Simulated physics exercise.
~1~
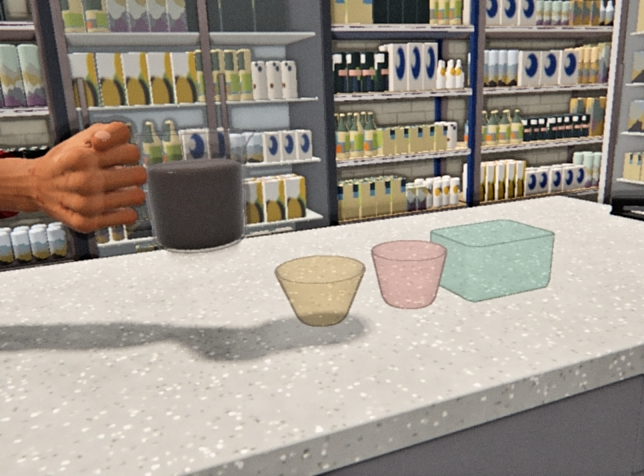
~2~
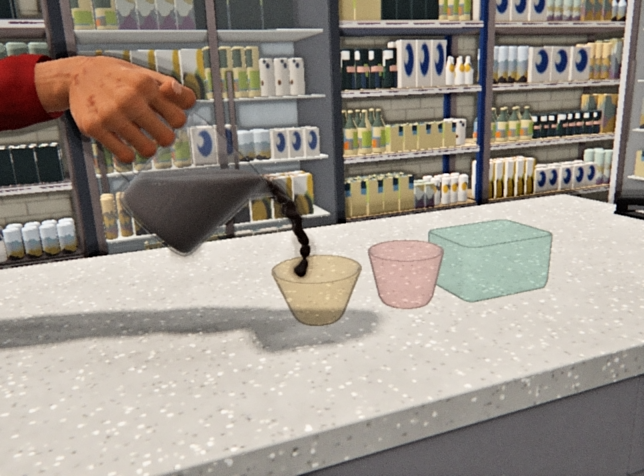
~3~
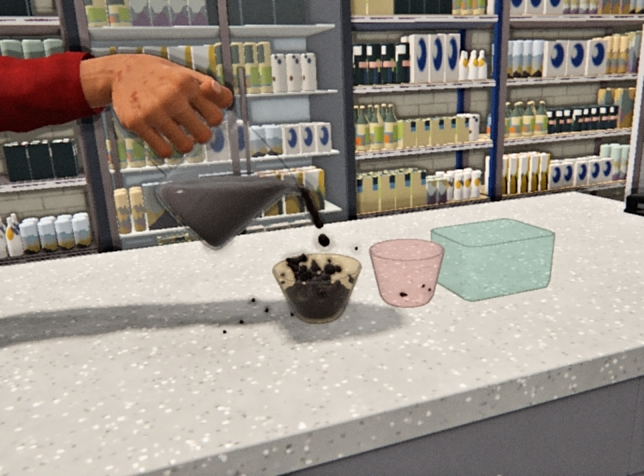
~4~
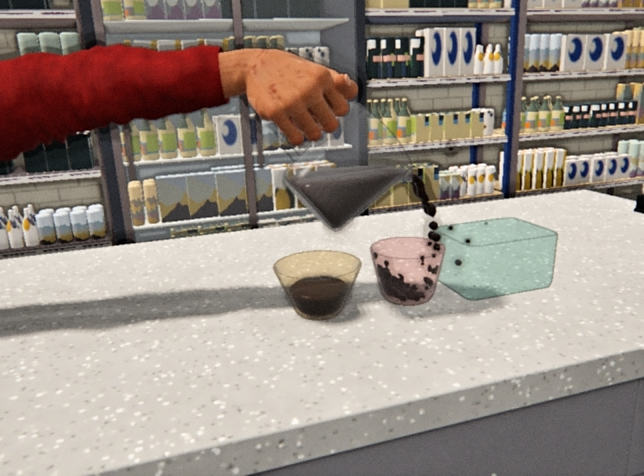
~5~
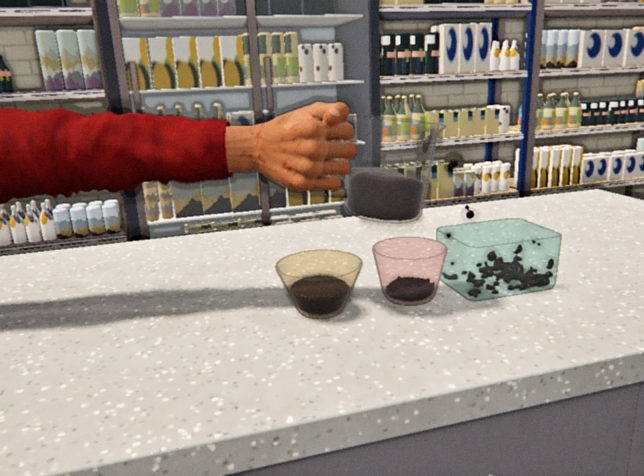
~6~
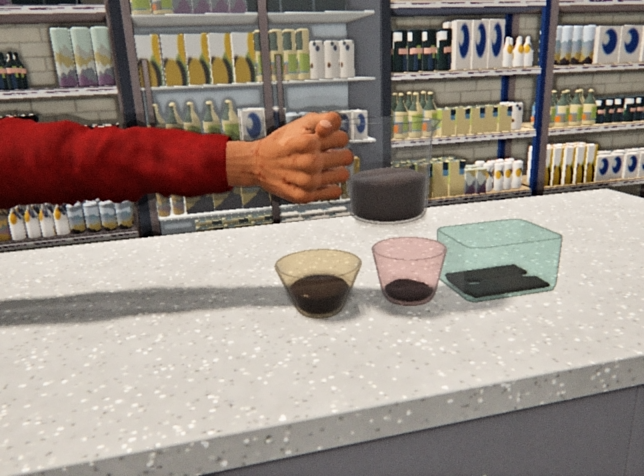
A hand tilts a pitcher and pours dark liquid into three containers, moving right.
